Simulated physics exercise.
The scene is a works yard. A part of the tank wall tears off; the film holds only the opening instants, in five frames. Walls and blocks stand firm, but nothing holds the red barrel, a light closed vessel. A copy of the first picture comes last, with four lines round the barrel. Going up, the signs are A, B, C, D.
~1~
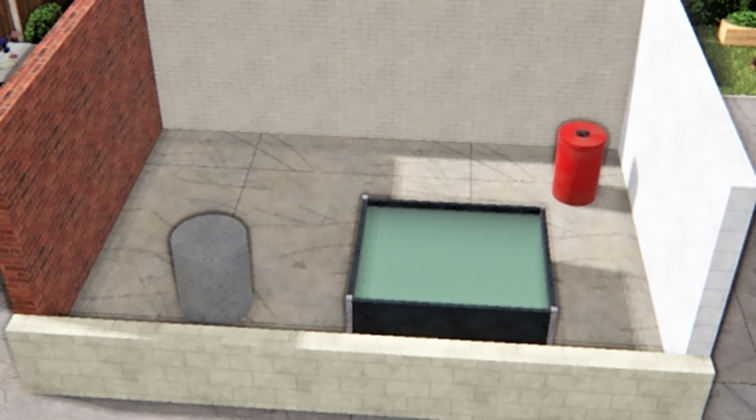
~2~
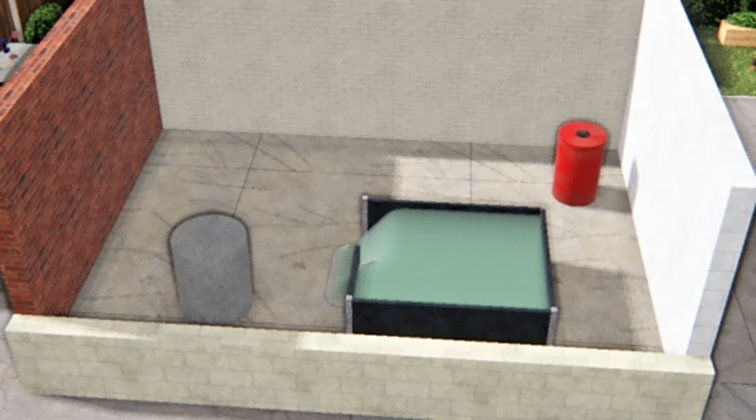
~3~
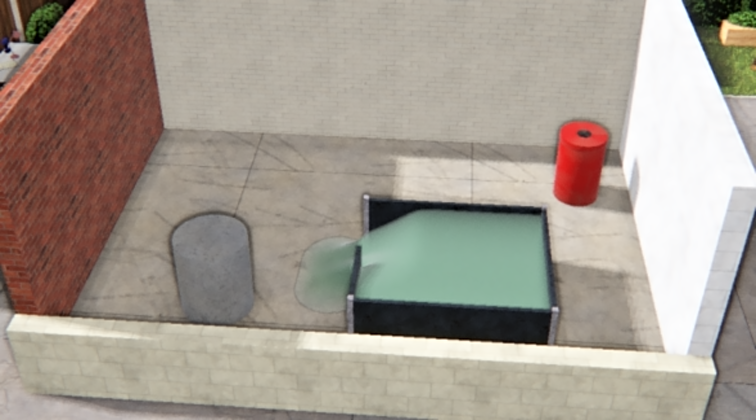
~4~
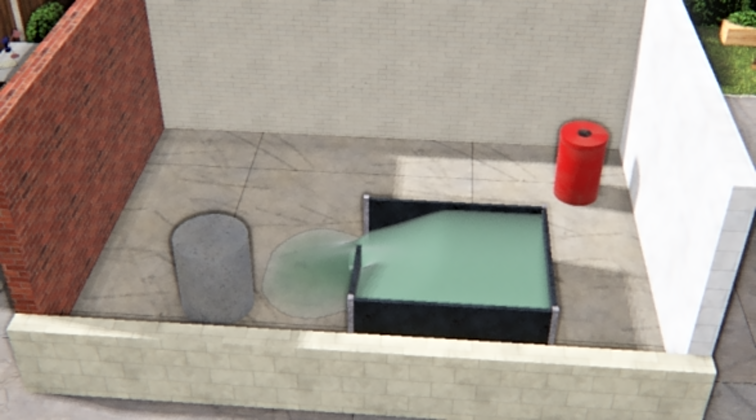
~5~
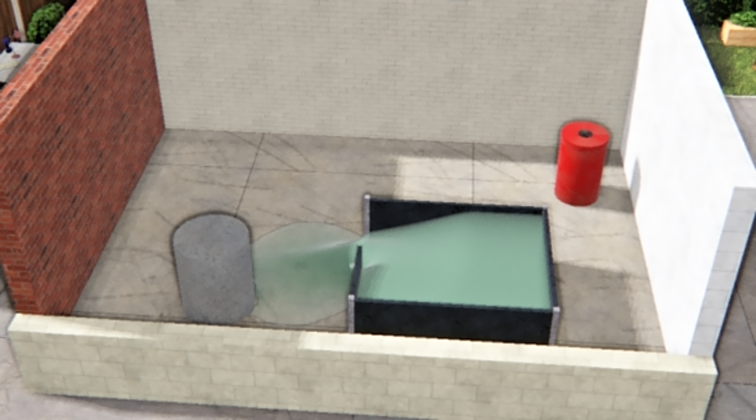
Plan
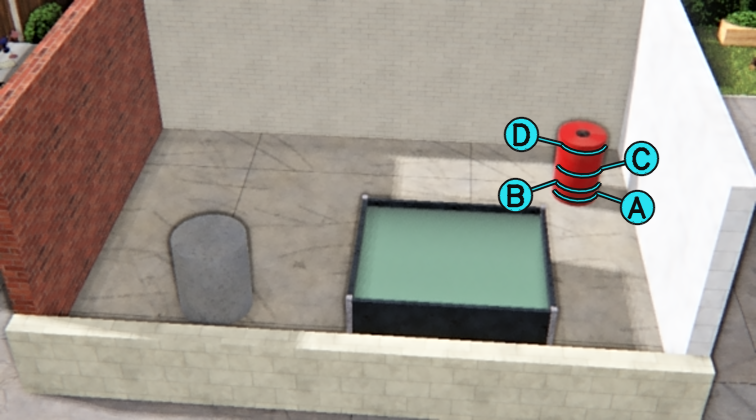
The video shows a walled yard with a grey cylinder, a red barrel and a dark-sided tank of green liquid; liquid pours from the tank's left side and spreads leftward across the paving toward the grey cylinder.
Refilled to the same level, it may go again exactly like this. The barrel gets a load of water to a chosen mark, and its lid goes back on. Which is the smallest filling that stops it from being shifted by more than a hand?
That is mark A.
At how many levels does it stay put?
All of them.
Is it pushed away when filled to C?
No.
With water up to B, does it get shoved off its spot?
No, not at all.
On the marked copy, A at (577, 200); B at (578, 191); C at (581, 175); D at (584, 153); from the bottom up A, B, C, D.
With A, it does not move.
With B, it does not move.
With C, it does not move.
With D, it does not move.
